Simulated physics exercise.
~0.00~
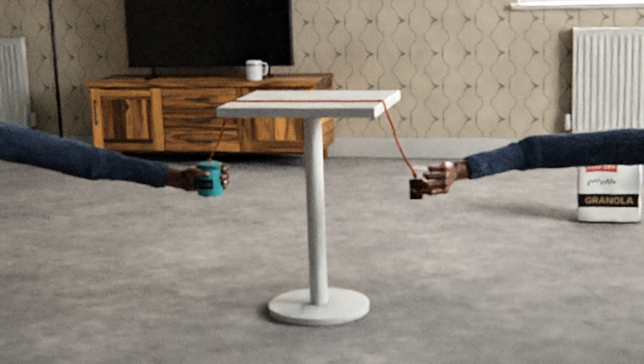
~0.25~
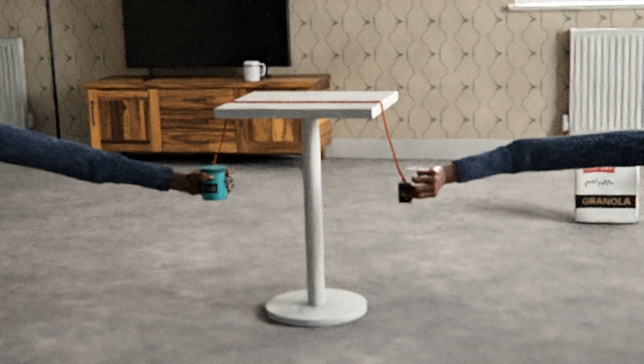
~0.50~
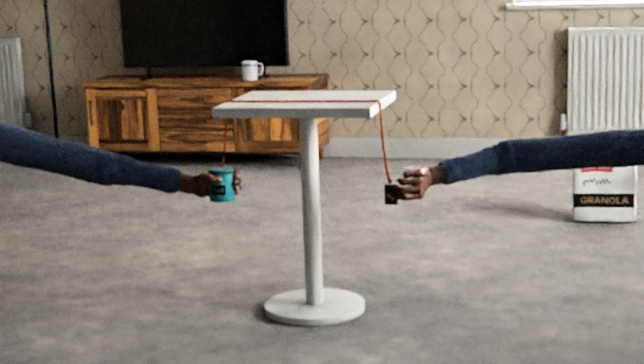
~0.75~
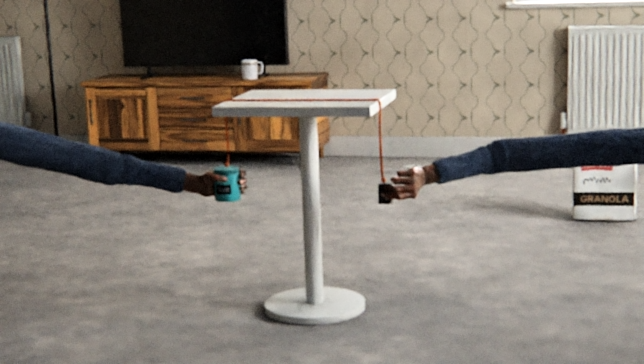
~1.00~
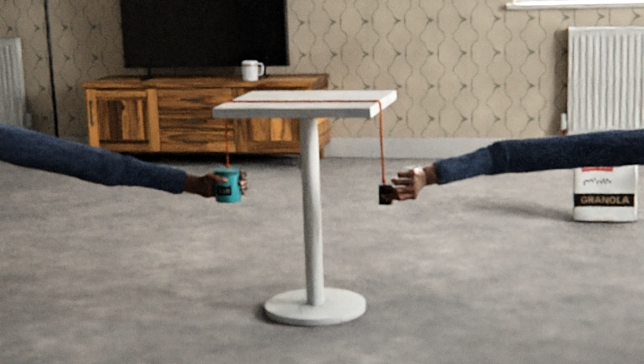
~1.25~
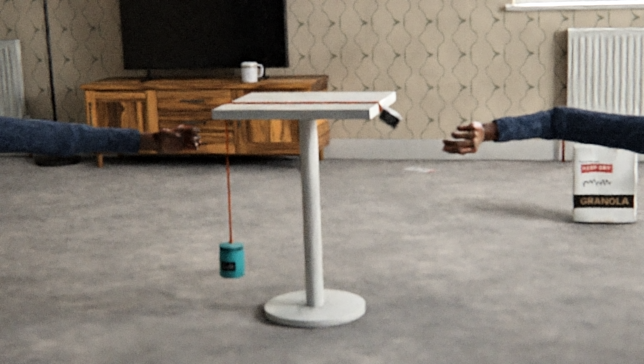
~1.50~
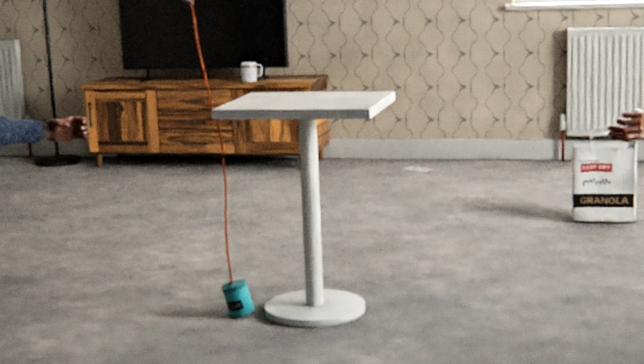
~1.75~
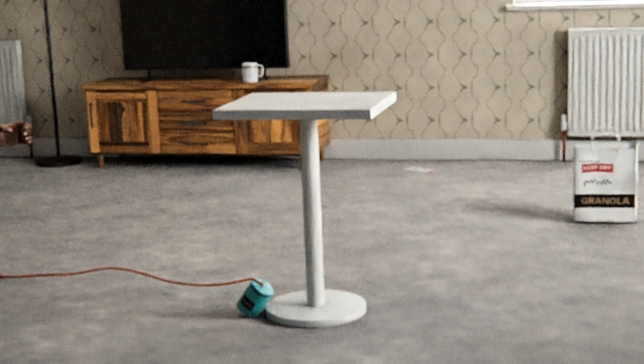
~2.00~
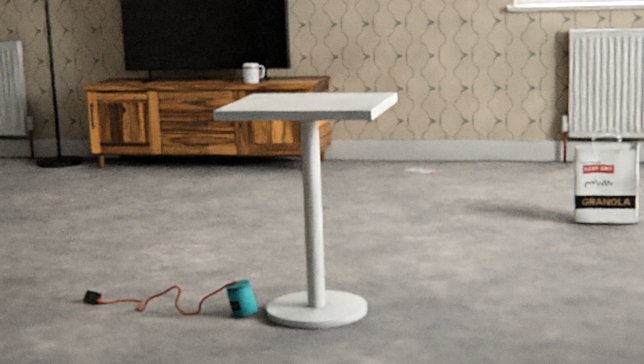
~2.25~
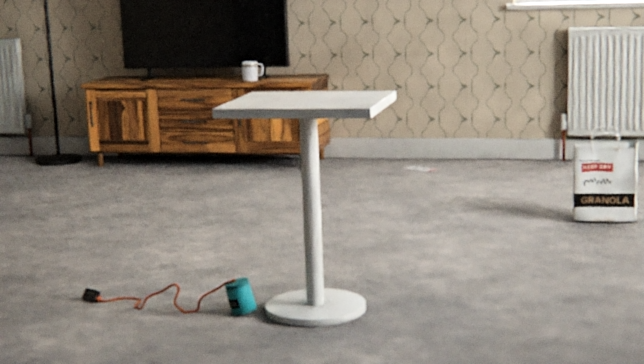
Hands releasing a teal jar and small dark box tied across a table, the jar dropping left and pulling everything to the floor.
